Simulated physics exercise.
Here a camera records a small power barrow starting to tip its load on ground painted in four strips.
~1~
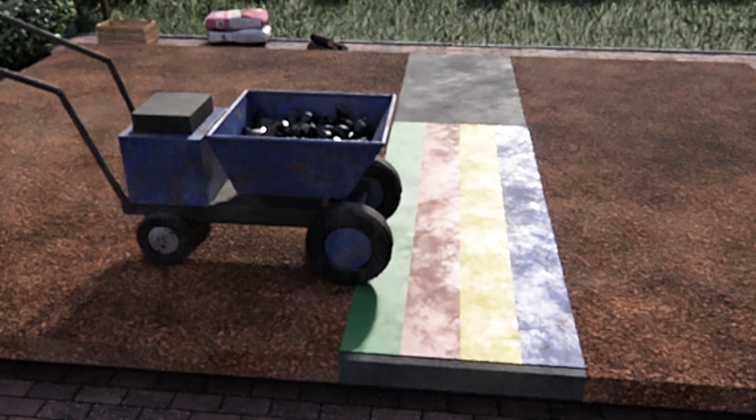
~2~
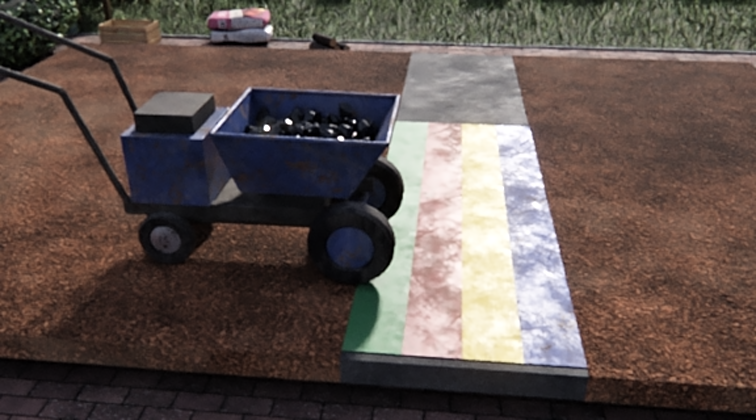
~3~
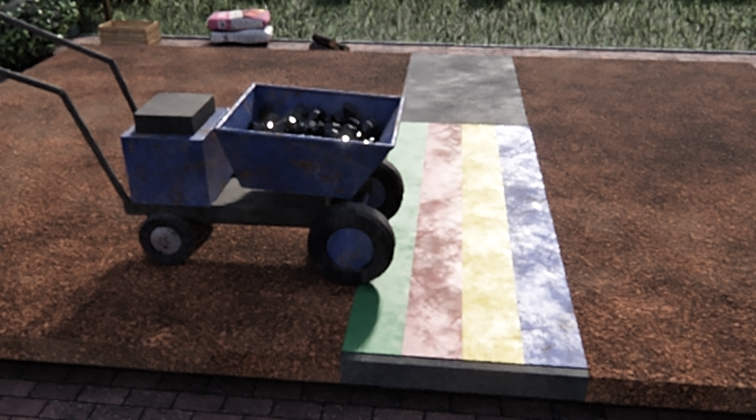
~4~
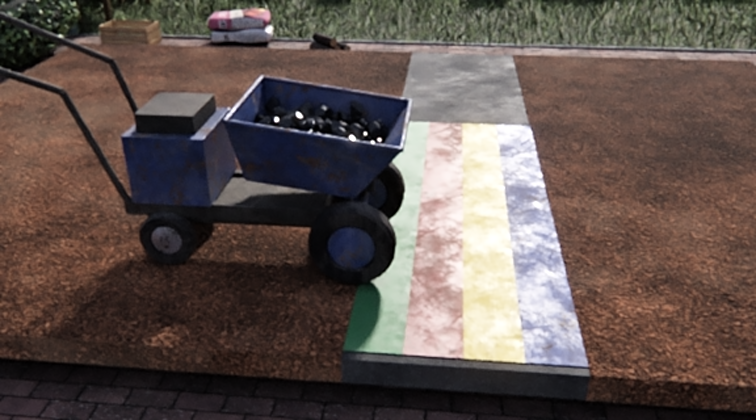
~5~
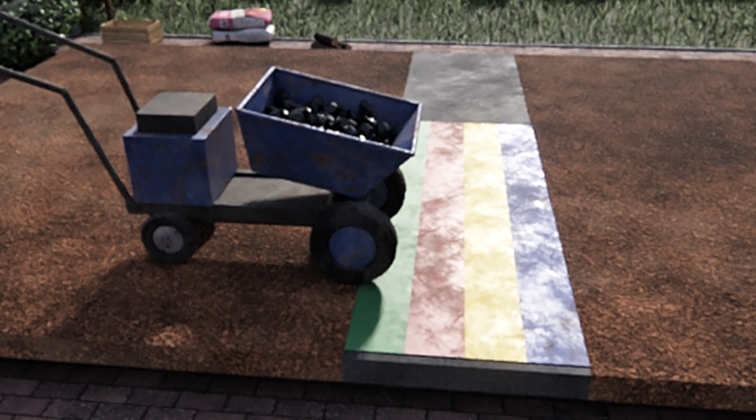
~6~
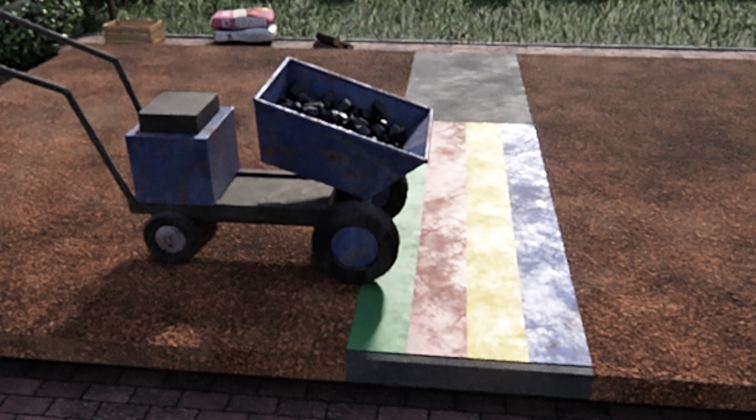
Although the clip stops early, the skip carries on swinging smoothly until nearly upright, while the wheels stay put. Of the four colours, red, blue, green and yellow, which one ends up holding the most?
The yellow one holds the most.
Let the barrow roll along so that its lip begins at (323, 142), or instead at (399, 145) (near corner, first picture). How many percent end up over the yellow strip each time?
First try: 30 per cent; second try: 40 per cent.
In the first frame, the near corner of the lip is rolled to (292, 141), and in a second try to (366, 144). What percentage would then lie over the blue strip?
First try: Some 0 %; second try: 20 %.
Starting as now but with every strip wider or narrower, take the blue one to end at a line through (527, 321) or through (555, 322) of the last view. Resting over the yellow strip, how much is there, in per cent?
About 20 and 40 per cent.
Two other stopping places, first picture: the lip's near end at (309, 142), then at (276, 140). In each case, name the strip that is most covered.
Case one gives the strip in red, case two gives the green one.
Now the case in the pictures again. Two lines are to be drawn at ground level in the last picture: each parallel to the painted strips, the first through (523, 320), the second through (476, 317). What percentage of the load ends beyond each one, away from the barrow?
Estimate: 30 %, then 80 %.
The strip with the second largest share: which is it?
Second: Blue.
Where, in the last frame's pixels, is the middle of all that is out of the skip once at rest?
About (501, 249).
Just after the last frame, skip tipped steeply; every one in the skip.
A moment on, skip tipped steeply; almost all in the skip; about a tenth over the yellow strip; just a few over the blue strip.
Further on, skip tipped right over; roughly a quarter in the skip; just a few over the red strip; roughly half over the yellow strip; roughly a quarter over the blue strip; about a tenth off the paint.
When it is over, skip tipped right over; about a tenth in the skip; not one over the green strip; about a tenth over the red strip; roughly half over the yellow strip; roughly a quarter over the blue strip; about a tenth off the paint.
